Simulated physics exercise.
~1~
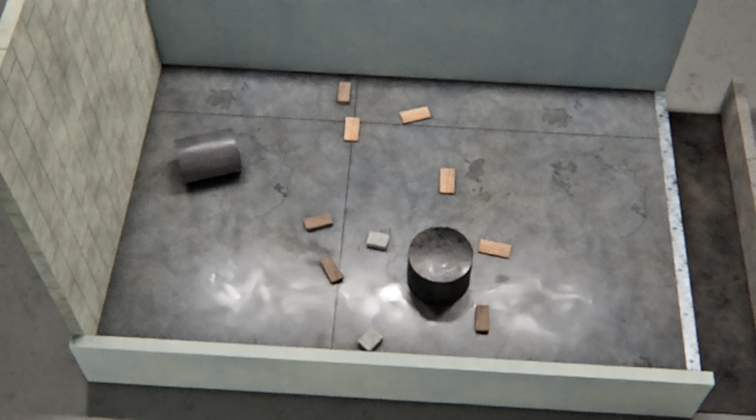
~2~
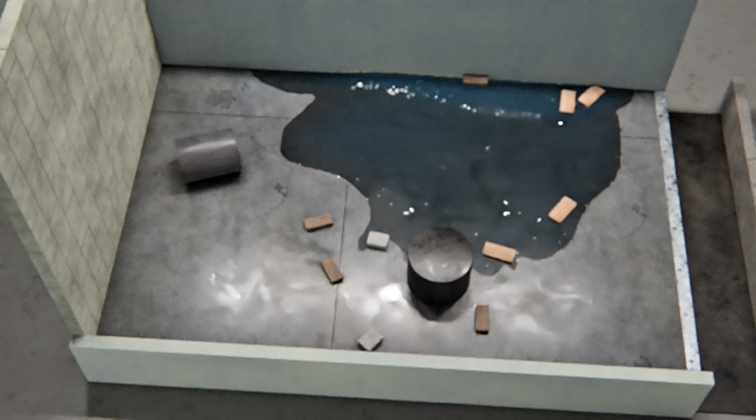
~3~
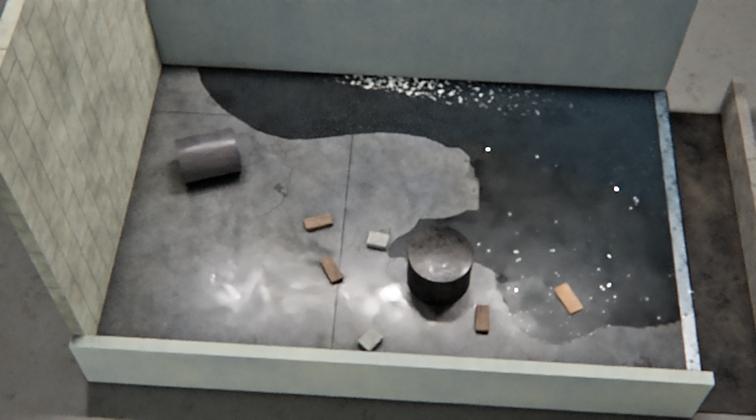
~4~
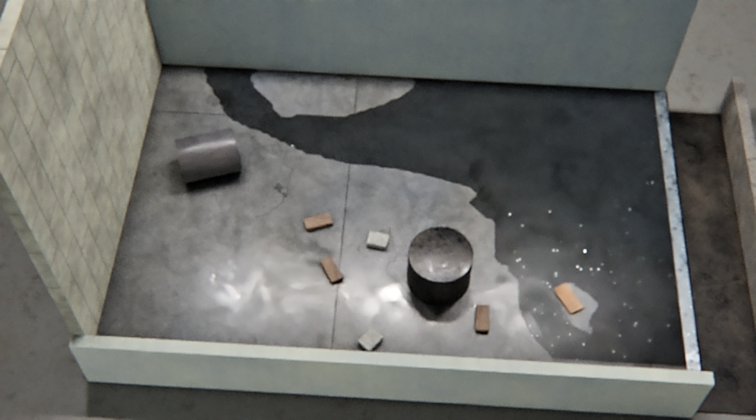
Dark water spread across the back of a walled grey floor and ran to the right, sweeping several small wooden blocks along and out of view, then thinned to a wet patch, leaving one block shifted and the drum and other pieces unmoved.
